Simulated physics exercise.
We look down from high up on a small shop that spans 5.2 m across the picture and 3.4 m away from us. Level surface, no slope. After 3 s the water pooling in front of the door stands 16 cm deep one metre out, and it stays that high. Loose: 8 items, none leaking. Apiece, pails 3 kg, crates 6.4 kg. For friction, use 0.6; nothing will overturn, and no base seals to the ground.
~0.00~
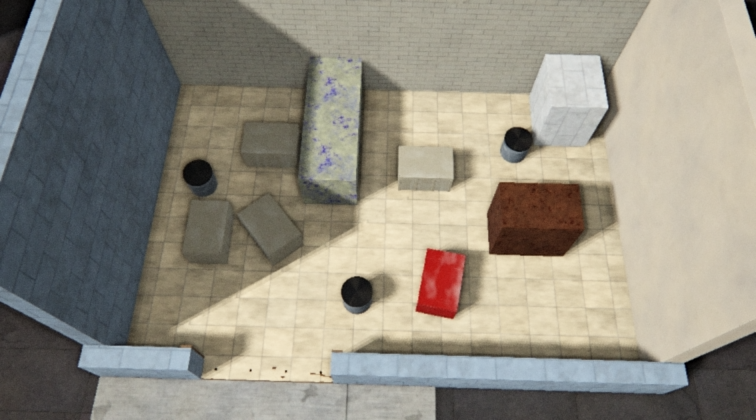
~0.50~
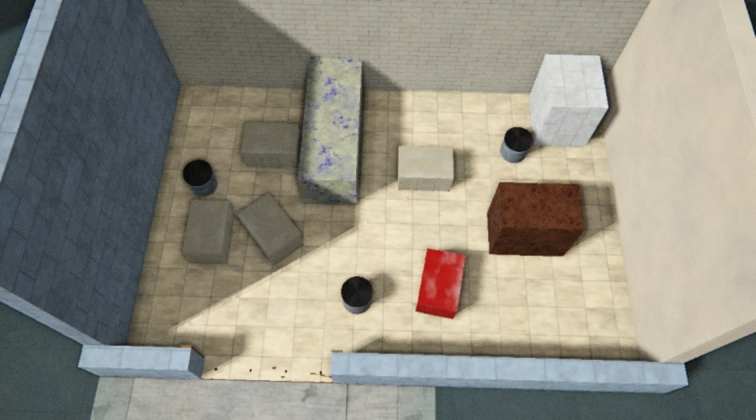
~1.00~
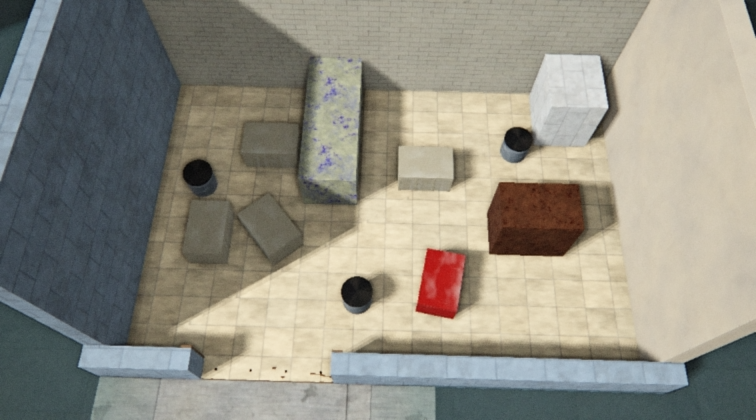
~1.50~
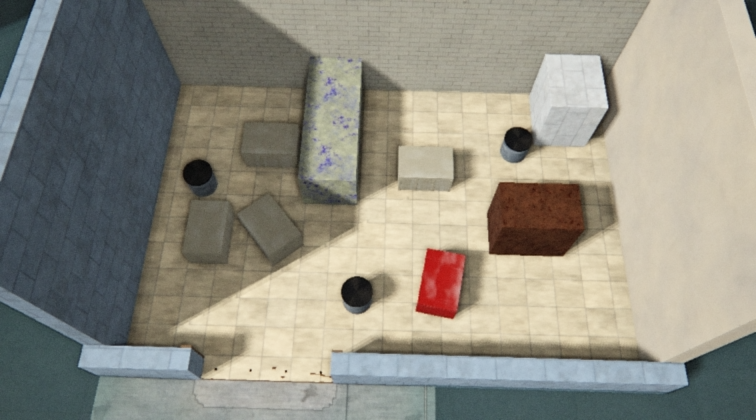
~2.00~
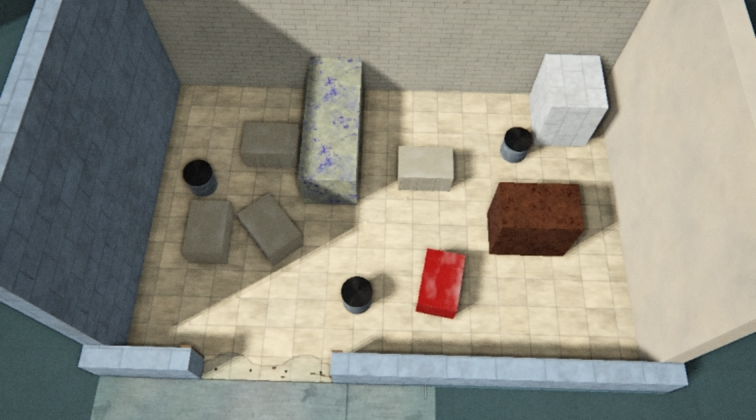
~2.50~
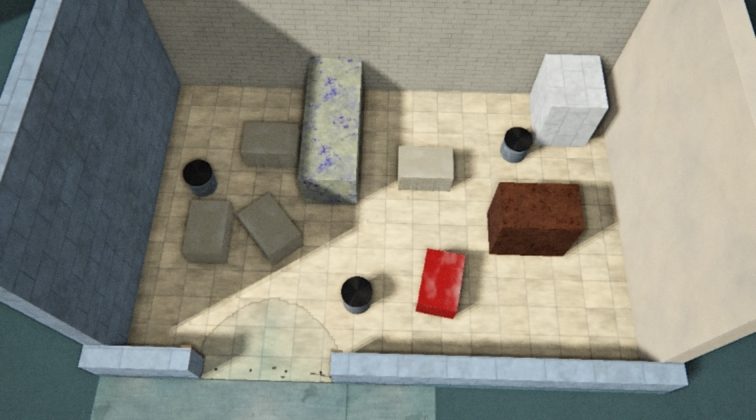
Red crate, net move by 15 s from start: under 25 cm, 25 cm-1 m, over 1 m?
It's going to make a modest move.
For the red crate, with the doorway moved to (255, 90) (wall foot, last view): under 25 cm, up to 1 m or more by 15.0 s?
The red crate covers a long distance.
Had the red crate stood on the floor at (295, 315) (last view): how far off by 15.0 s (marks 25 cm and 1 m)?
In that run it wanders far off.
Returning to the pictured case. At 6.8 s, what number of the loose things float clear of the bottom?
Total: 4.
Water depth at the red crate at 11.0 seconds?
Somewhere close to 3 cm.
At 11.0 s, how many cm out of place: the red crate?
Around 0 cm from the start by that time.
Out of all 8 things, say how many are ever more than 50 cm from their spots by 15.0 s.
It works out to 8.
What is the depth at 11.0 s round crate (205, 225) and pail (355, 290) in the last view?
Roughly 13 and 3 cm.
After 3.5 s the red crate is near (442, 279), 0.0 m from its start, aground; 0 afloat.
After 6.8 s the red crate is near (442, 279), 0.0 m from its start, aground; 4 afloat.
After 11.0 s the red crate is near (443, 280), 0.0 m from its start, afloat; 7 afloat.
After 15.0 s the red crate is near (471, 323), 0.5 m from its start, afloat; 8 afloat.
